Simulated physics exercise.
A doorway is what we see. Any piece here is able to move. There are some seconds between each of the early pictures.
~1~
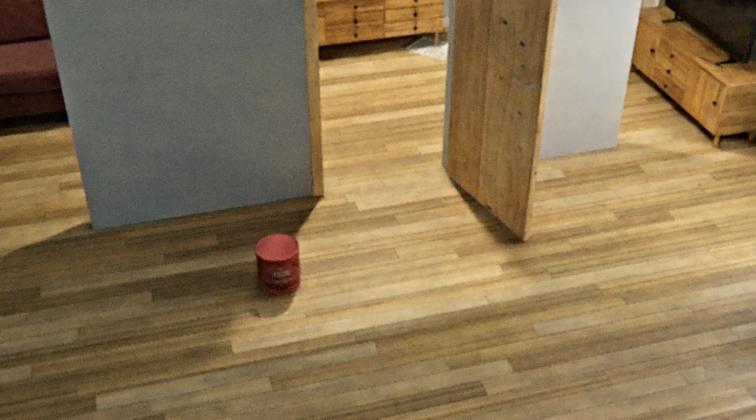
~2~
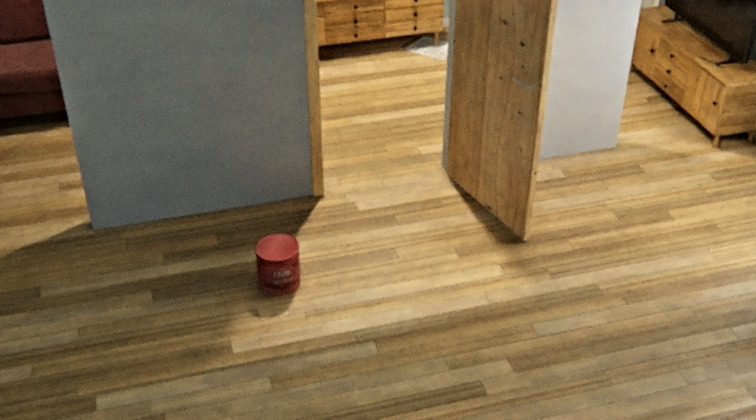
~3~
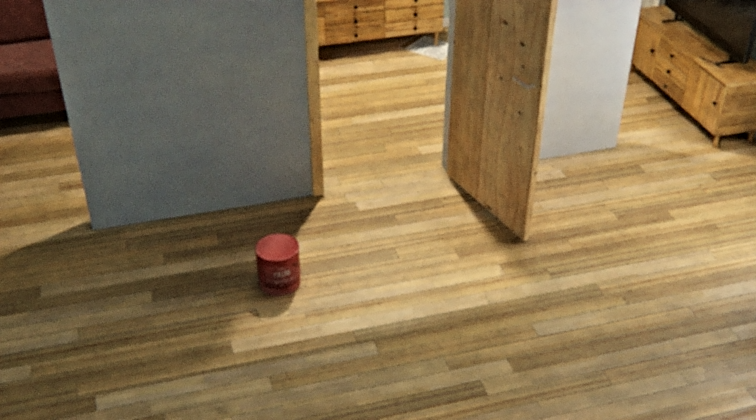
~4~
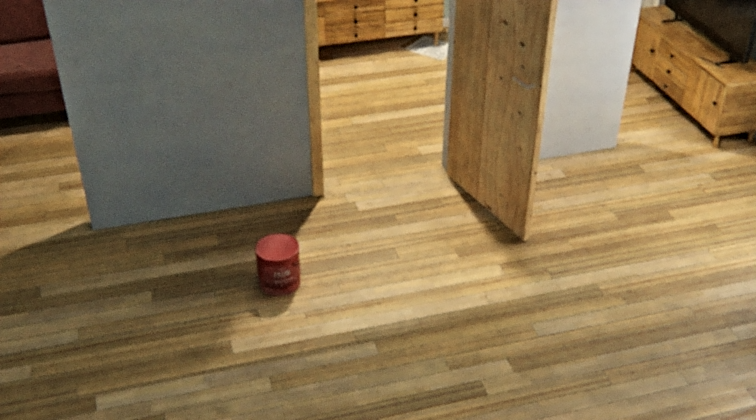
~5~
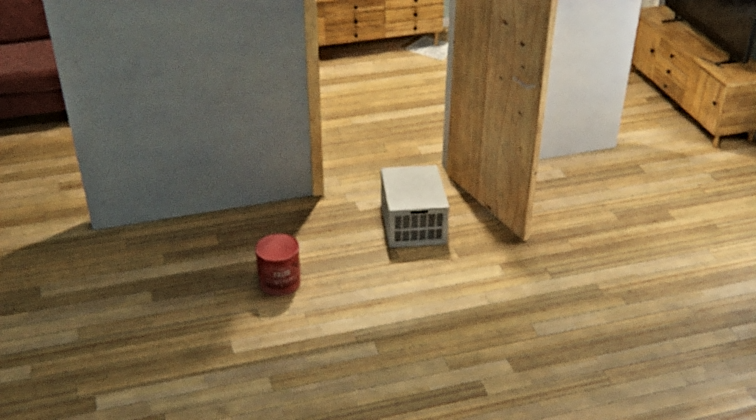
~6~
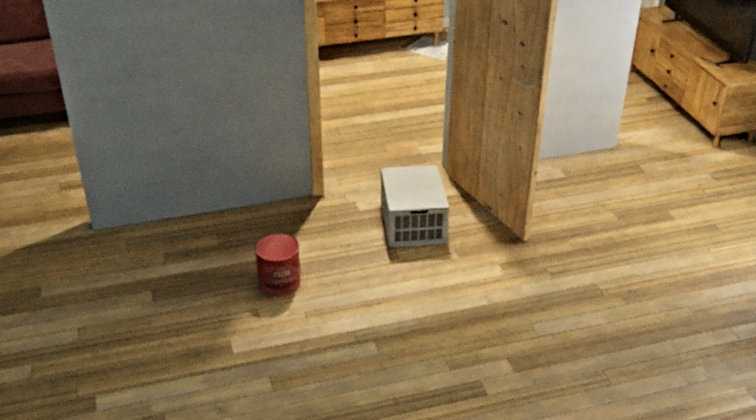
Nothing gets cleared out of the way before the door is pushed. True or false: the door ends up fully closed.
False.
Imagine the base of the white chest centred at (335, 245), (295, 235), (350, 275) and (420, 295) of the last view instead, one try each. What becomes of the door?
1: Swings home; 2: Swings home; 3: Swings home; 4: Swings home.
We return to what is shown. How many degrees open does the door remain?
Roughly 25°.
Then, 0.80 s past the last view, open by 67°; white chest displaced a little near (408, 204).
Then, 1.20 s past the last view, open by 51°; white chest displaced a little near (387, 199).
Then, 1.80 s past the last view, open by 32°; white chest displaced about its own width near (363, 188).
Finally, open by 24°; moved from the start, white chest; red pail still in place. Final places as the last picture's camera would see them, white chest near (355, 181).
